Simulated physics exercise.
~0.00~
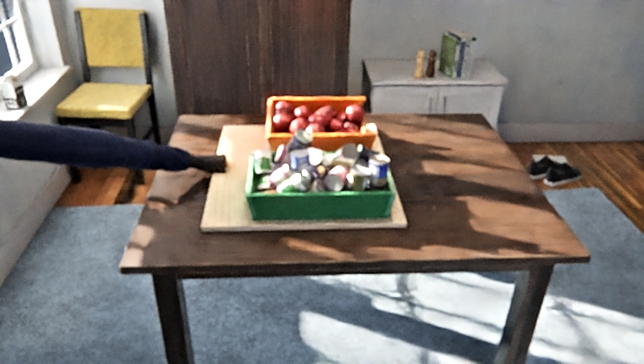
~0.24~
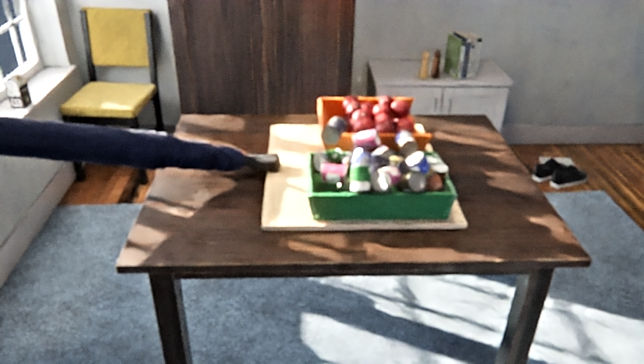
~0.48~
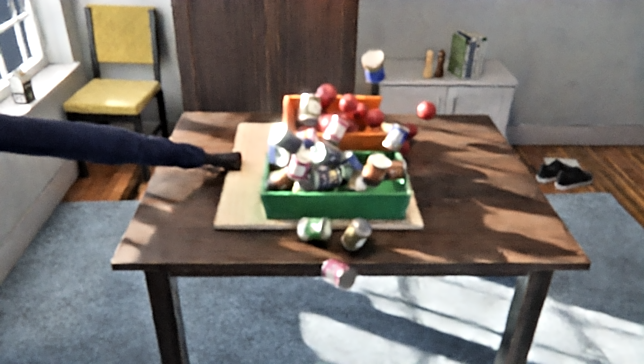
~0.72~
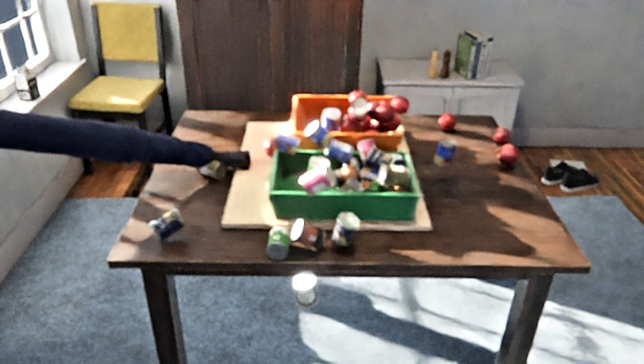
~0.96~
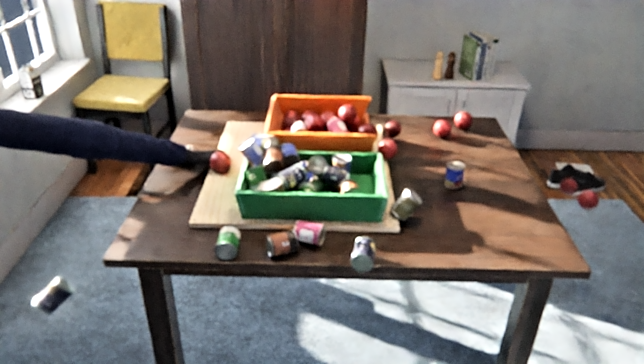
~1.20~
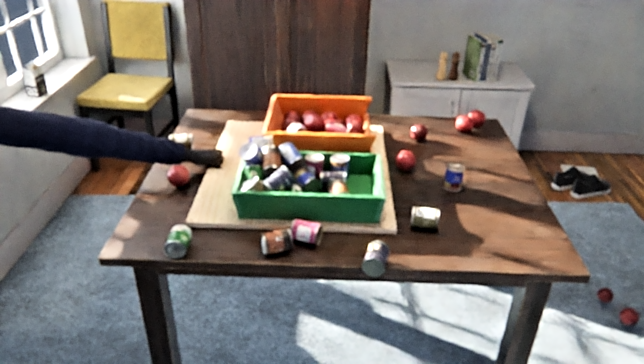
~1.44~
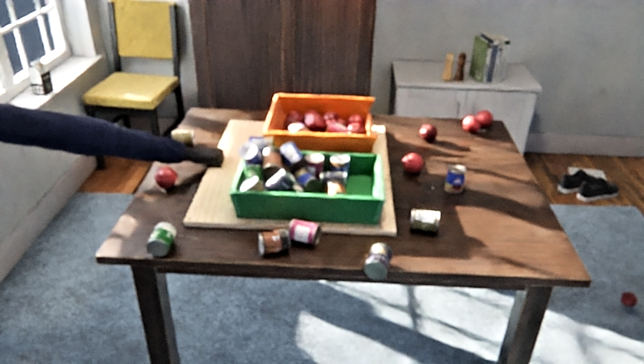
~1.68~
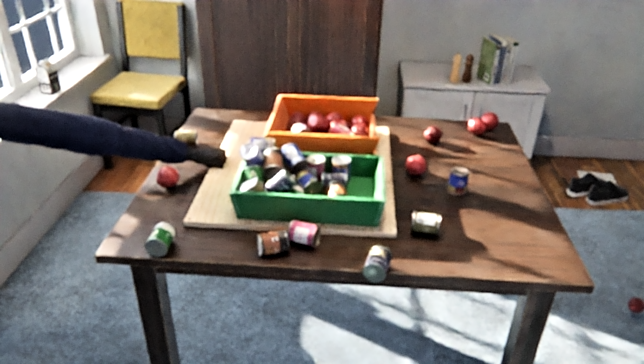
On a wooden table, an arm jerks a board right and back, spilling apples and tins from two tubs before everything settles.
